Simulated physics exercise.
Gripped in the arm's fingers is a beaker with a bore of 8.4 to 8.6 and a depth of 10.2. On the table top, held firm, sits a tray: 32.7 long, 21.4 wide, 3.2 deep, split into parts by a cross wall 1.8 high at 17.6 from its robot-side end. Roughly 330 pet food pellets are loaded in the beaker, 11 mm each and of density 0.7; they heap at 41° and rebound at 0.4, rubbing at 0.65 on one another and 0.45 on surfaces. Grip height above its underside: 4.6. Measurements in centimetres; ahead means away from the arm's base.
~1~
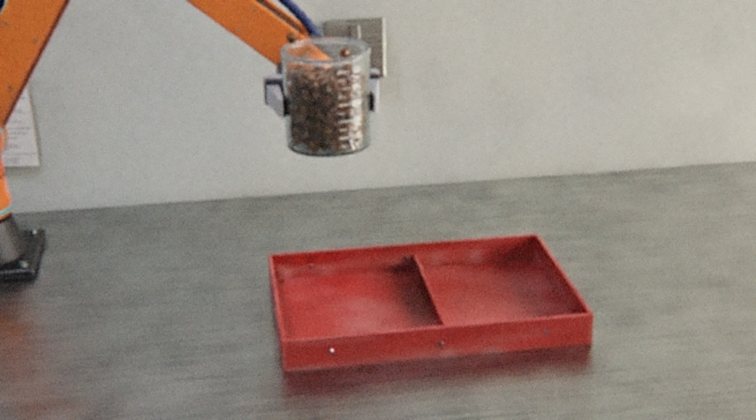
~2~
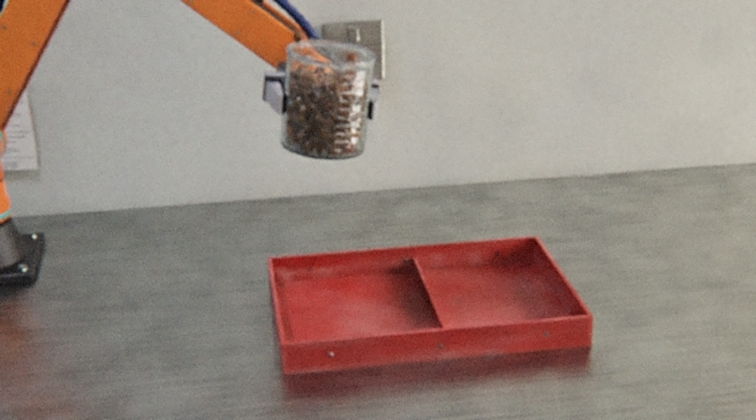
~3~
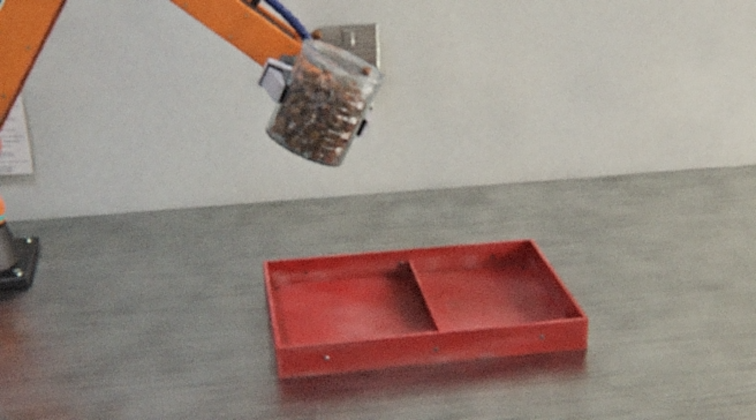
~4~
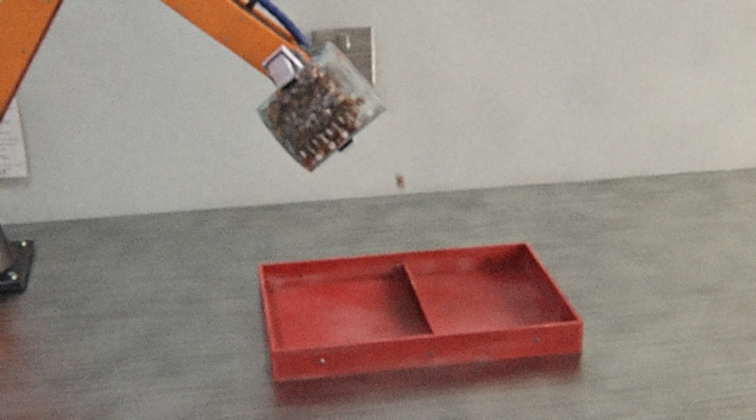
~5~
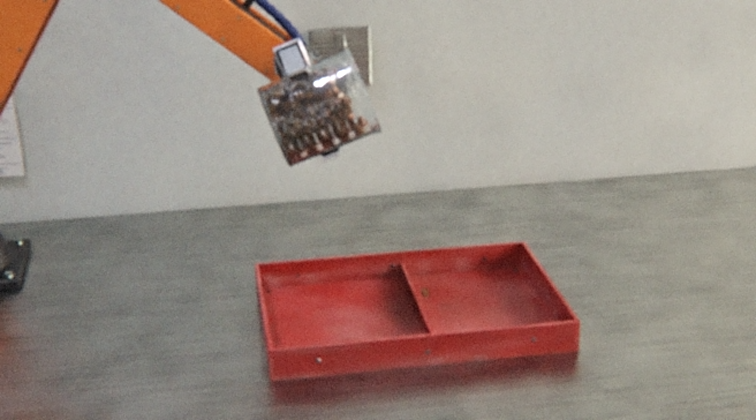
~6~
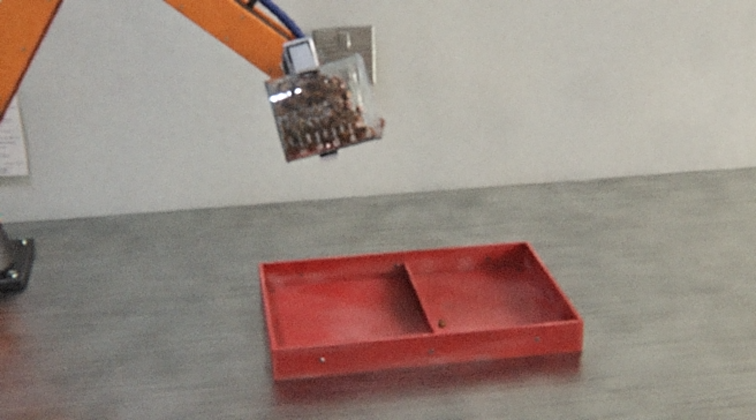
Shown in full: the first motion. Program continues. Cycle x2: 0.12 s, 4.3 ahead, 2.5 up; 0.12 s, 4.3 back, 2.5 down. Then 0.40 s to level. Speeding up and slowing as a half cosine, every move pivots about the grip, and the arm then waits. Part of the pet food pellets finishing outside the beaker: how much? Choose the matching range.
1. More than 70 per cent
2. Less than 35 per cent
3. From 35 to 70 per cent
Option 1: More than 70 per cent.
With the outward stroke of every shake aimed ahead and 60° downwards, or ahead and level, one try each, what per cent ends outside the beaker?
You'd get some 10 per cent with the first setting and some 55 per cent with the second.
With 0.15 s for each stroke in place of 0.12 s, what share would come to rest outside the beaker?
Estimate: Close to 55 percent.
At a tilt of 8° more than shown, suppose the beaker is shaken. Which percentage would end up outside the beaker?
Estimate: Around 90 per cent.
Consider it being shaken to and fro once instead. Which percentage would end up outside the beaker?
About 60 per cent, then.
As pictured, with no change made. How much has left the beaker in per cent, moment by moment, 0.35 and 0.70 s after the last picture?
Around 55 % and around 80 %.
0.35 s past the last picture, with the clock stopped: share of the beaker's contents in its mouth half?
About 50 percent.
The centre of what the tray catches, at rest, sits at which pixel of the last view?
In the final picture, somewhere near (469, 305).
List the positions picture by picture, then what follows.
The first picture shows the beaker middle at (327, 98), level; upper third of the load around (327, 84), from x 290 to 360, top at y 40; 330 in the beaker.
The second picture shows the beaker middle at (327, 101), tilted 7° forward; upper third of the load around (325, 86), from x 290 to 365, top at y 35.
The third picture shows the beaker middle at (323, 105), tilted 27° forward; upper third of the load around (320, 90), from x 275 to 365, top at y 35.
The fourth picture shows the beaker middle at (320, 109), tilted 51° forward; upper third of the load around (314, 94), from x 270 to 400, top at y 70; 329 in the beaker, 1 in flight or on a rim.
The fifth picture shows the beaker middle at (318, 110), tilted 71° forward; upper third of the load around (311, 95), from x 270 to 425, top at y 70; 329 in the beaker, 1 in the robot-side part.
The sixth picture shows the beaker middle at (322, 110), tilted 78° forward; upper third of the load around (312, 94), from x 275 to 440, top at y 75; 329 in the beaker, 1 in the far-side part.
Then, 0.35 s on, tilted 78° forward, highest piece 29 above the table; 143 in the beaker, 100 in the far-side part, 13 in the robot-side part, 74 in flight or on a rim.
Then, 0.70 s on, tilted 32° forward, highest piece 29 above the table; 211 in the far-side part, 71 in the beaker, 42 in the robot-side part, 4 on the table or floor, 2 in flight or on a rim.
Then, 1.08 s on, level, highest piece 25 above the table; 213 in the far-side part, 71 in the beaker, 42 in the robot-side part, 4 on the table or floor.
Then, 2.13 s on, level, highest piece 25 above the table; 213 in the far-side part, 71 in the beaker, 42 in the robot-side part, 4 on the table or floor.
In the end, 213 in the far-side part, 71 in the beaker, 42 in the robot-side part, 4 on the table or floor. That is 78 % outside the beaker.
